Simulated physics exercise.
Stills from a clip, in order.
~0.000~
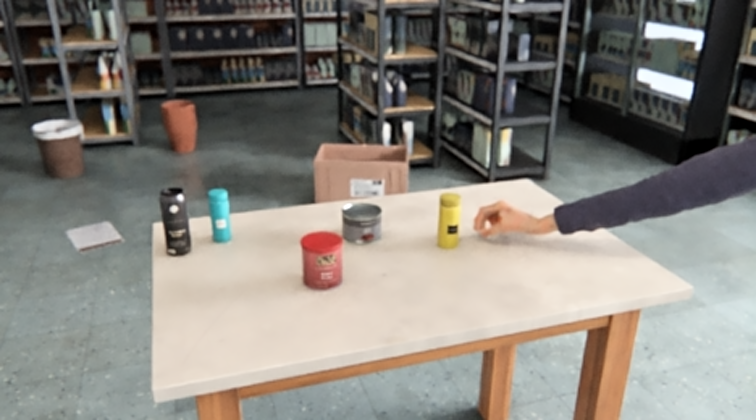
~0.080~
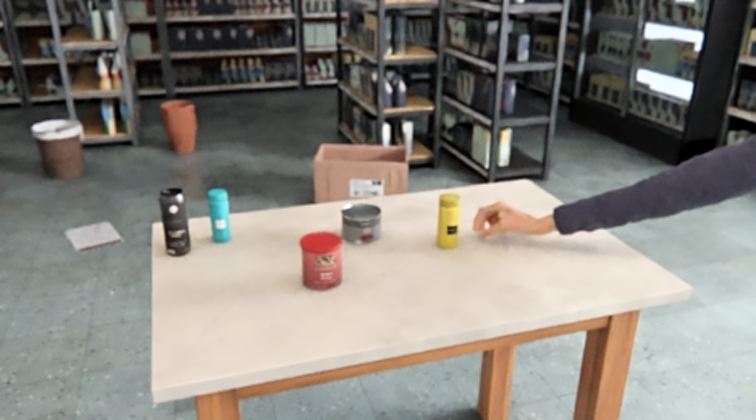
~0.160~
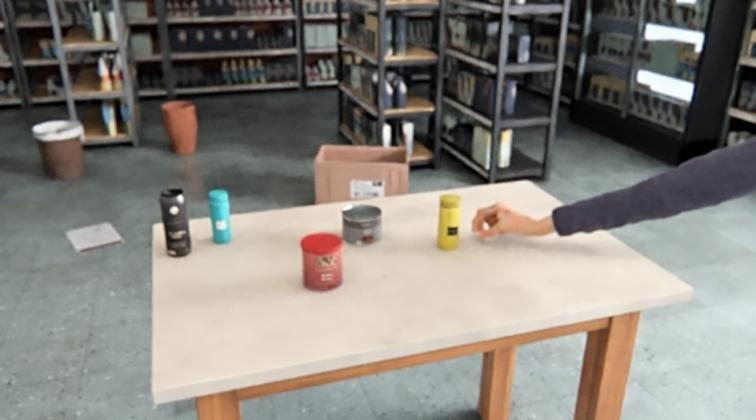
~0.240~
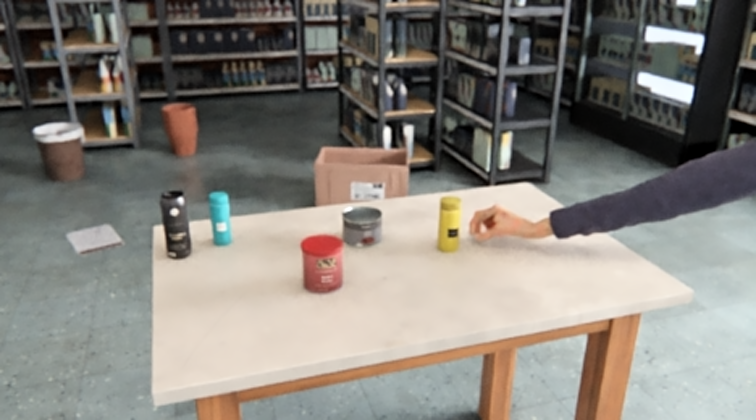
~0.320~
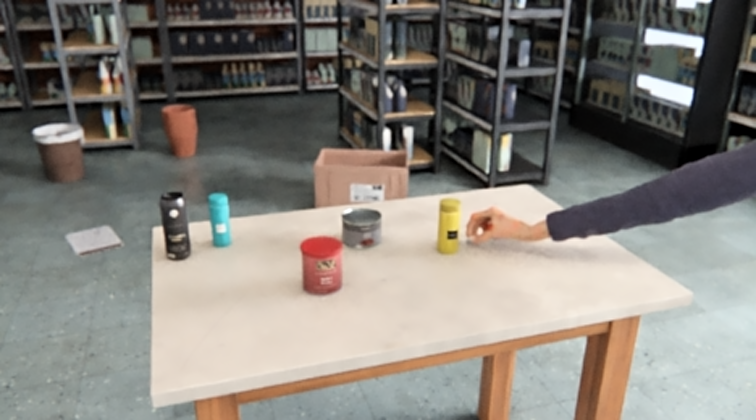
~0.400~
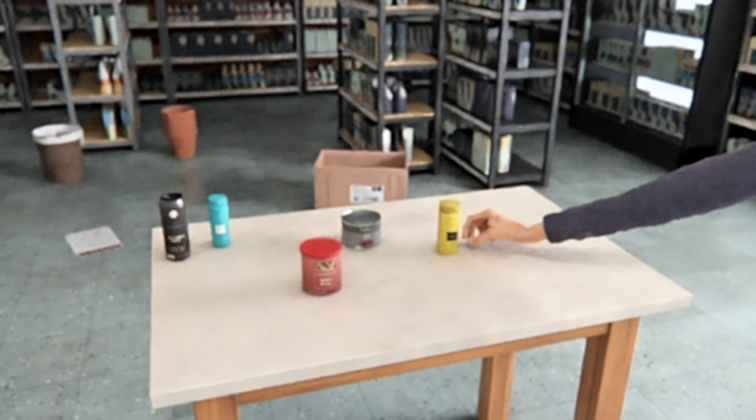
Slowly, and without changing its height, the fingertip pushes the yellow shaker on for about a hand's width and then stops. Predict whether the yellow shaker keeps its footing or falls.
Pretty sure it ends up still on its base once things settle.
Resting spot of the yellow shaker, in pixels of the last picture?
Near (398, 234).
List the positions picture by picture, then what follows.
In the first frame, yellow shaker (449, 221).
In the second frame, yellow shaker (449, 221).
In the third frame, yellow shaker (449, 222).
In the fourth frame, yellow shaker (449, 224).
In the fifth frame, yellow shaker (449, 226).
In the sixth frame, yellow shaker (448, 228).
After 0.90 s, yellow shaker slid a little near (438, 229).
After 1.30 s, yellow shaker slid about its own width near (422, 231).
After 1.80 s, yellow shaker slid well along near (403, 233).
At rest (2.5 s), moved from the start, yellow shaker. Seen from the same camera at the end, yellow shaker near (398, 234).
